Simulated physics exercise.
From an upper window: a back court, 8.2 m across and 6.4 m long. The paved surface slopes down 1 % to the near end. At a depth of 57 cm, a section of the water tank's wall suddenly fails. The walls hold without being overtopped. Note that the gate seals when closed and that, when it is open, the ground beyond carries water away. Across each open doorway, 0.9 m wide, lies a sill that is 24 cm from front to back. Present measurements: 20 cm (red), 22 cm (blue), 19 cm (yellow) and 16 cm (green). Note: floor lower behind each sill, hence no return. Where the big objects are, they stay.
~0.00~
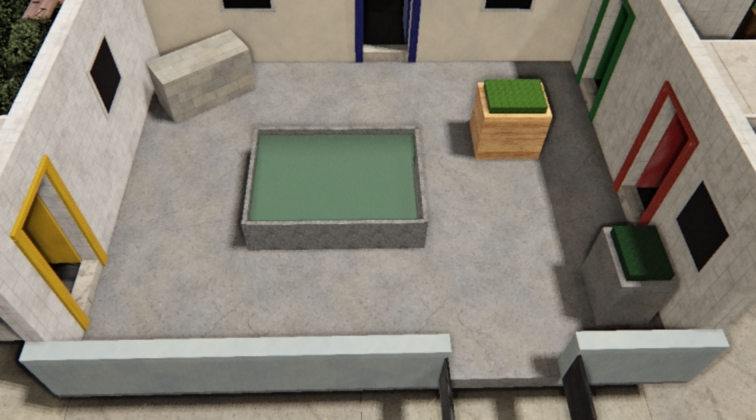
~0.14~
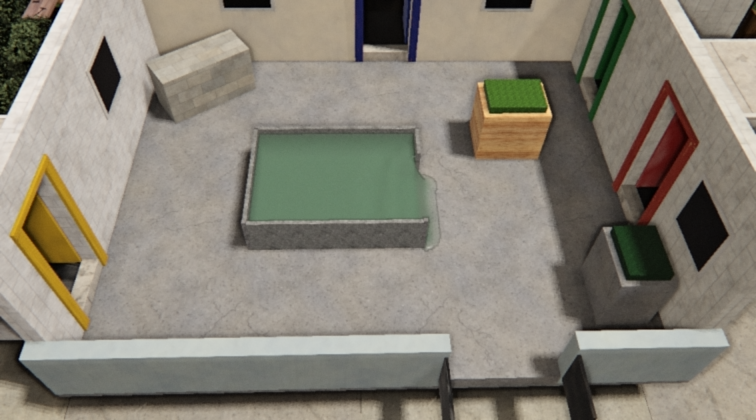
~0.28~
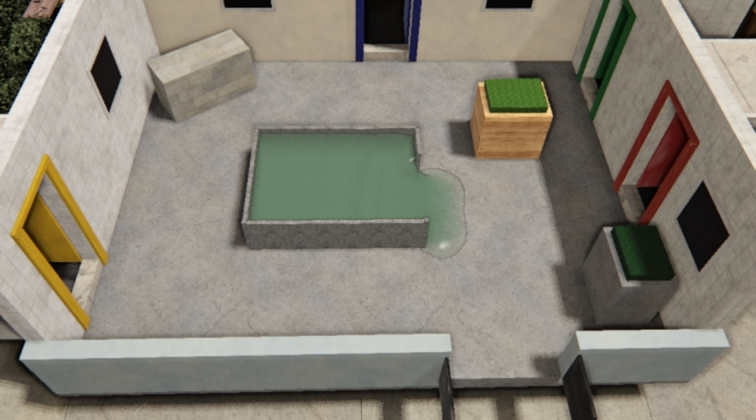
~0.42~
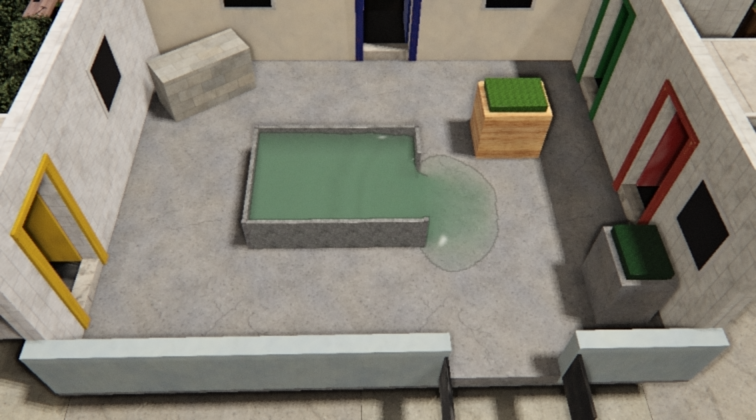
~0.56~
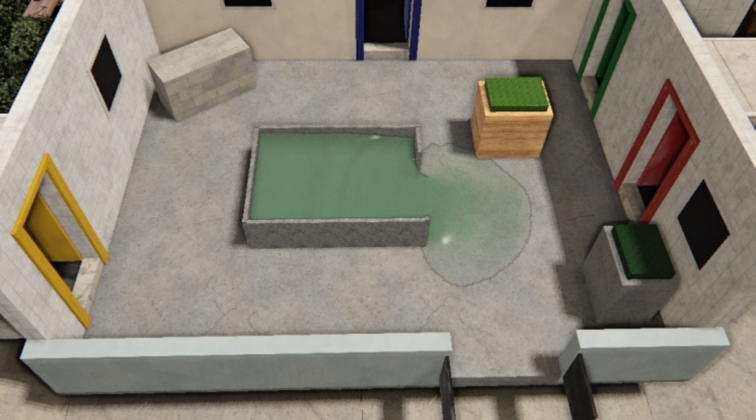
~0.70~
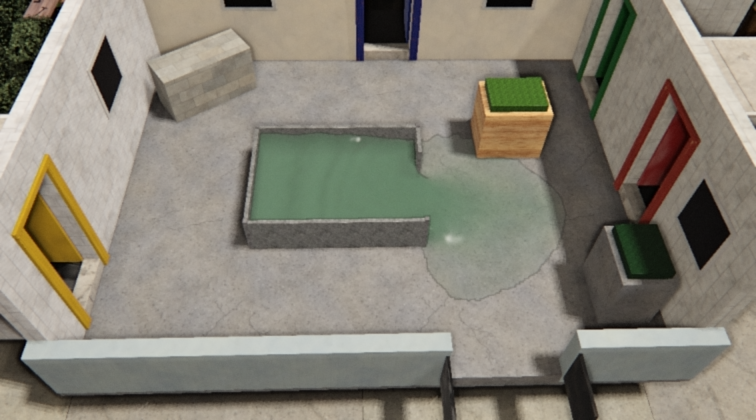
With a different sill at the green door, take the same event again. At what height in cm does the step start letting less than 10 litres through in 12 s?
At about 7 cm.
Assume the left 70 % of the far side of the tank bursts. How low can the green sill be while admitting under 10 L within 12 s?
Near 14.5 cm.
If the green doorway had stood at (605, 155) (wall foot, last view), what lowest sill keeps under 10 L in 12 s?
Roughly 21 cm, give or take.
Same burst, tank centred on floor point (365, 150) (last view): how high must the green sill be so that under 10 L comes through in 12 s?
9.5 cm, give or take.
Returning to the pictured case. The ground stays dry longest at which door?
Final door: Yellow.
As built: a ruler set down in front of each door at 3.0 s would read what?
Centimetres: Red = 28, blue = 0, yellow = 0, green = 6.
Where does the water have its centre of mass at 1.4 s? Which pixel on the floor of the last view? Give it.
Centre of mass: About (386, 203) px.
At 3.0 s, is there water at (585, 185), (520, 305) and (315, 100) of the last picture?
In order: Soaked, soaked, untouched.
After 1.4 s water covers 20 % of the floor, deepest (29 cm) near (436, 222); it has not reached the green door.
After 3.0 s water covers 30 % of the floor, deepest (32 cm) near (645, 356); 6 cm at the green door, 0 litres in over its 16 cm sill.
After 12.0 s water covers 90 % of the floor, deepest (9 cm) near (581, 358); 6 cm at the green door, 0 litres in over its 16 cm sill.
At the green door as built, the water arrived by 2.2 s and peaked near 10 cm at 7.8 s.
With a sill of 6.5 cm, 14 litres would have come in within the 12 s; with 8 cm, 5 litres. So under 10 litres takes about 7 cm.
